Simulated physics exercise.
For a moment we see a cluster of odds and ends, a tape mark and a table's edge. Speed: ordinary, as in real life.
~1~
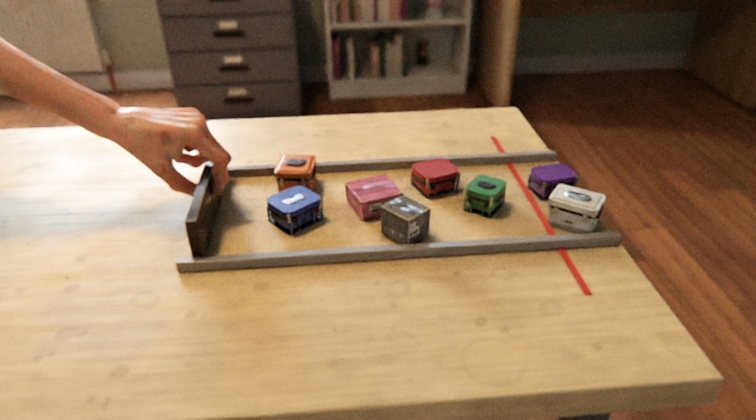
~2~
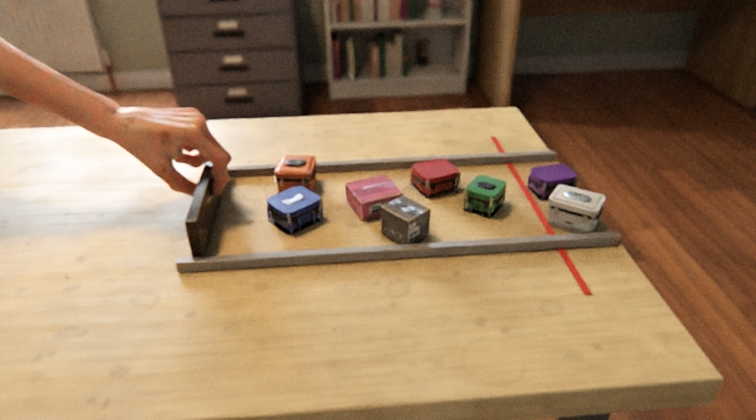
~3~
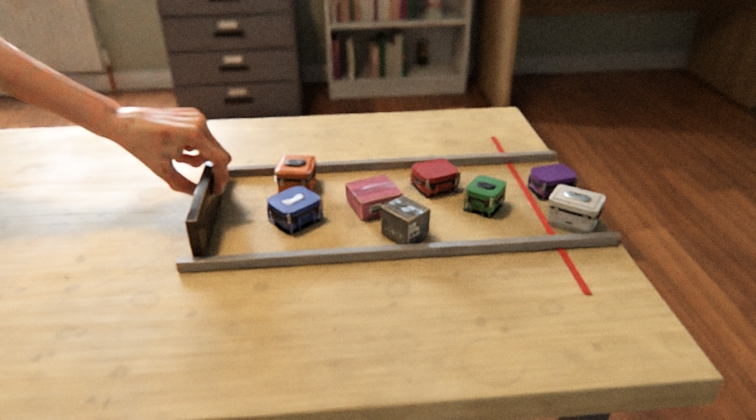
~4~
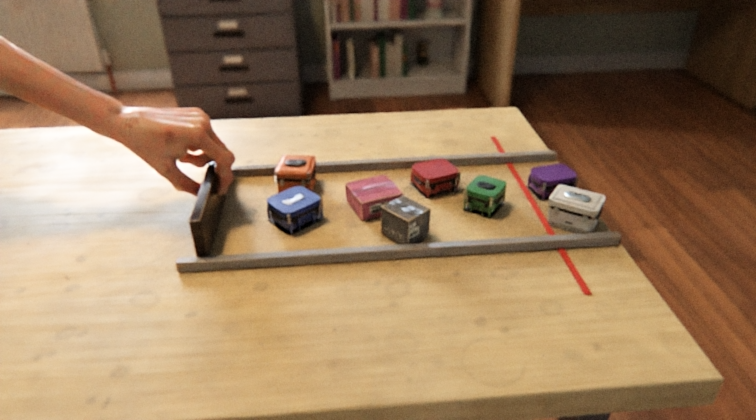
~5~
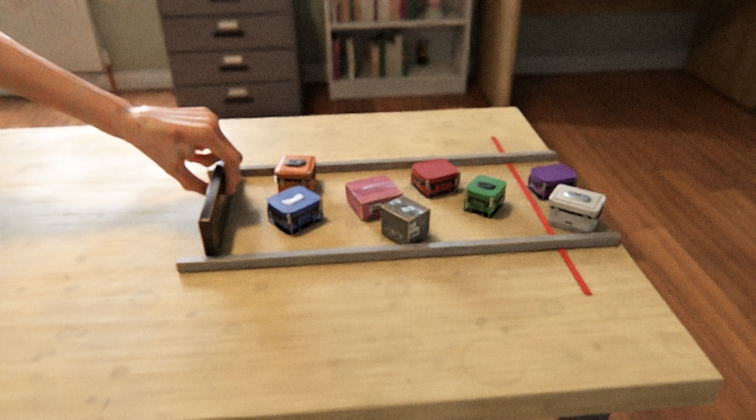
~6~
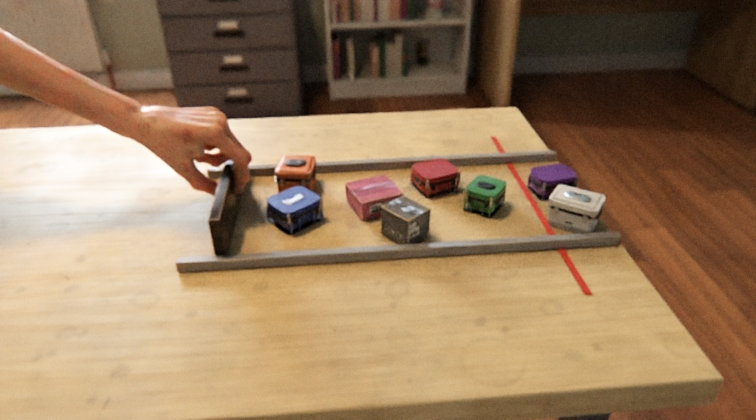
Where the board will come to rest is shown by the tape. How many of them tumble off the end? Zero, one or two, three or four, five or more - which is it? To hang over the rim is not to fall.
I predict that three of them or four will leave the table.
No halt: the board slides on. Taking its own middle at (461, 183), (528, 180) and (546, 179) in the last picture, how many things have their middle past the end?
The numbers are 0, 3 and 5.
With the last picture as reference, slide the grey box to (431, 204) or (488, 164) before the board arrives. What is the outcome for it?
Result for the grey box: Place one, it remains there; place two, it does not stay.
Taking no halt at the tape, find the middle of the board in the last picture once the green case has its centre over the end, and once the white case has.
The middle is at (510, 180) when it's the green case, and at (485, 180) when it's the white case.
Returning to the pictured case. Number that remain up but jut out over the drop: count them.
The overhang total is 2.
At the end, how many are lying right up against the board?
In total, 3.
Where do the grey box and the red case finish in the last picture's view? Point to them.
Roughly (569, 218); the other one roughly (562, 161).
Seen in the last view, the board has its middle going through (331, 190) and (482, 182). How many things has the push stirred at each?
At first I count 3, and then 8.
Soon after, none off yet; white case at rest near (575, 210); purple case at rest near (552, 182); green case at rest near (485, 196).
In the end, the number that fall off is three or four; gone, green case, purple case and white case.
